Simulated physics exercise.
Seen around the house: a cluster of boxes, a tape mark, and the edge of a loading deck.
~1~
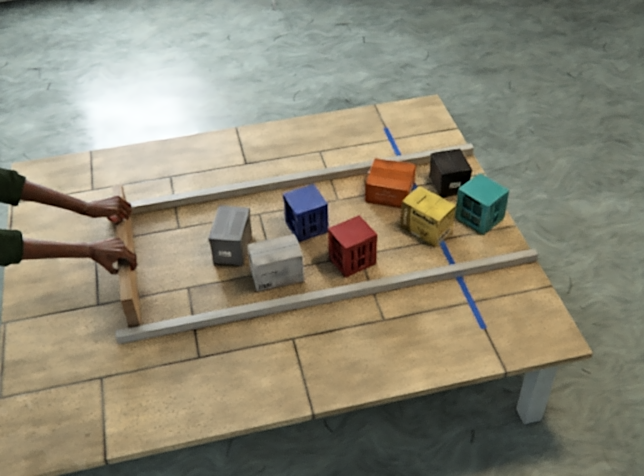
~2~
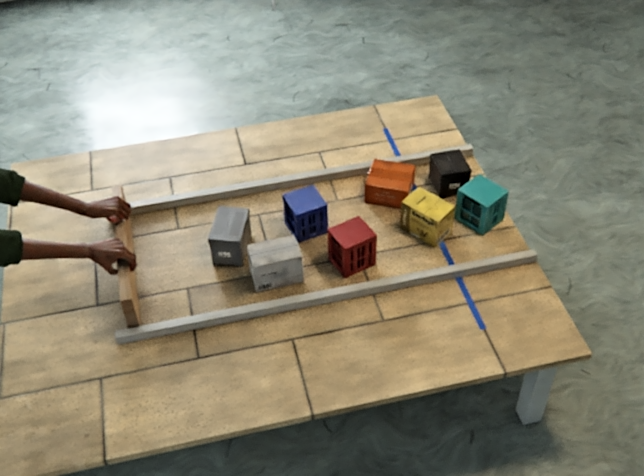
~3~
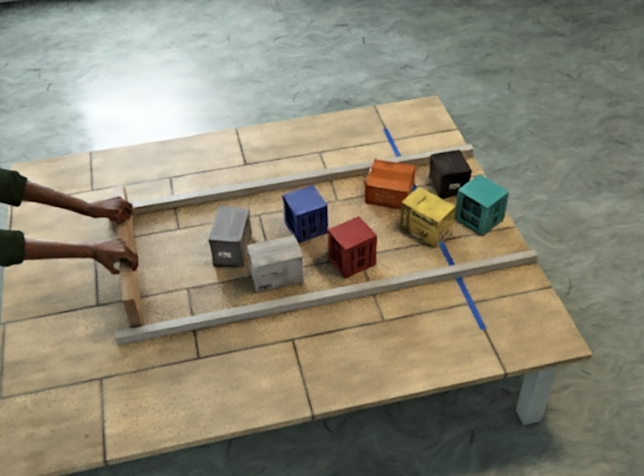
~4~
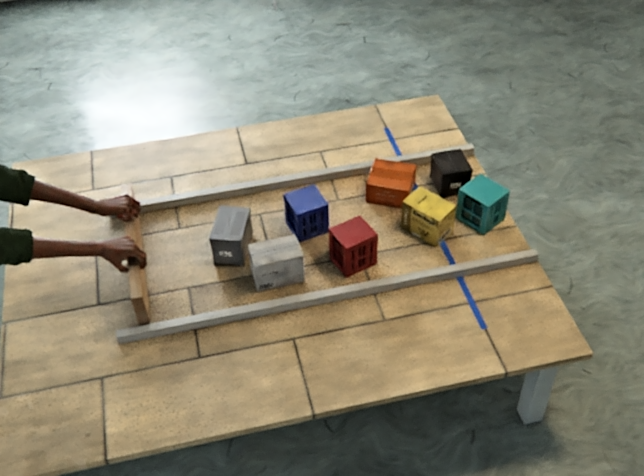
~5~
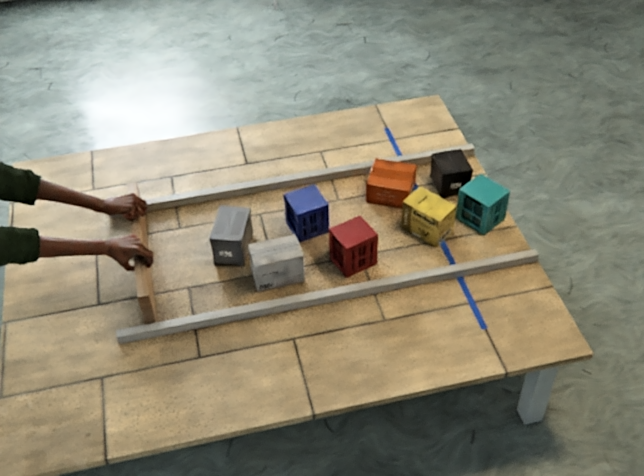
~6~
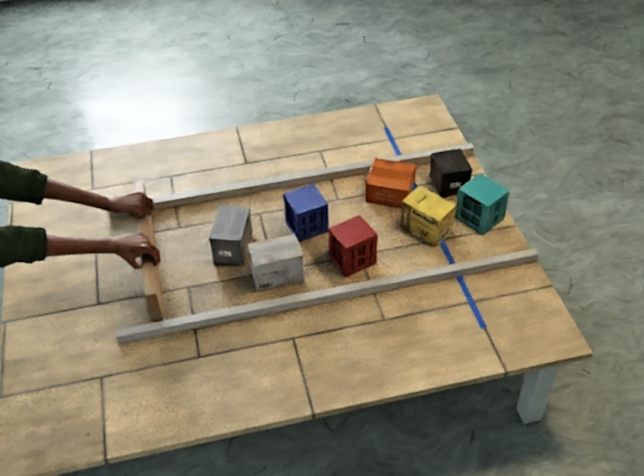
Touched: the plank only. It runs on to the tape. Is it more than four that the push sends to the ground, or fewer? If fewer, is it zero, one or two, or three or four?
My prediction is one or two fallers.
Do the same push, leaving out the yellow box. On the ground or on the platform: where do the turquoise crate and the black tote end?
I'd say the turquoise crate gets knocked off and the black tote stays aboard.
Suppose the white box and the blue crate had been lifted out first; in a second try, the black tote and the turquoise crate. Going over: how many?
The number is 0 for the first case and 1 for the second.
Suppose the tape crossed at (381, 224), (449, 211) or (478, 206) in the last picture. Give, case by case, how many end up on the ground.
The counts: 0, 4 and 5.
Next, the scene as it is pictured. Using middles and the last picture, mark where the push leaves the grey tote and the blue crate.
Around (442, 195) and around (468, 181).
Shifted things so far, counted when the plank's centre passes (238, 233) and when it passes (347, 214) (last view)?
By then 1, and later 6.
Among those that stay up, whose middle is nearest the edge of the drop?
That's the black tote.
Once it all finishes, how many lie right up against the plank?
The count in contact is 3.
A little later, none off yet; turquoise crate at rest near (482, 204); black tote at rest near (450, 173); yellow box at rest near (428, 216).
Next, none off yet; turquoise crate at rest near (482, 204); black tote at rest near (450, 173); yellow box shifted a little near (432, 214).
When it is over, the number that fall off is one or two; down, turquoise crate.
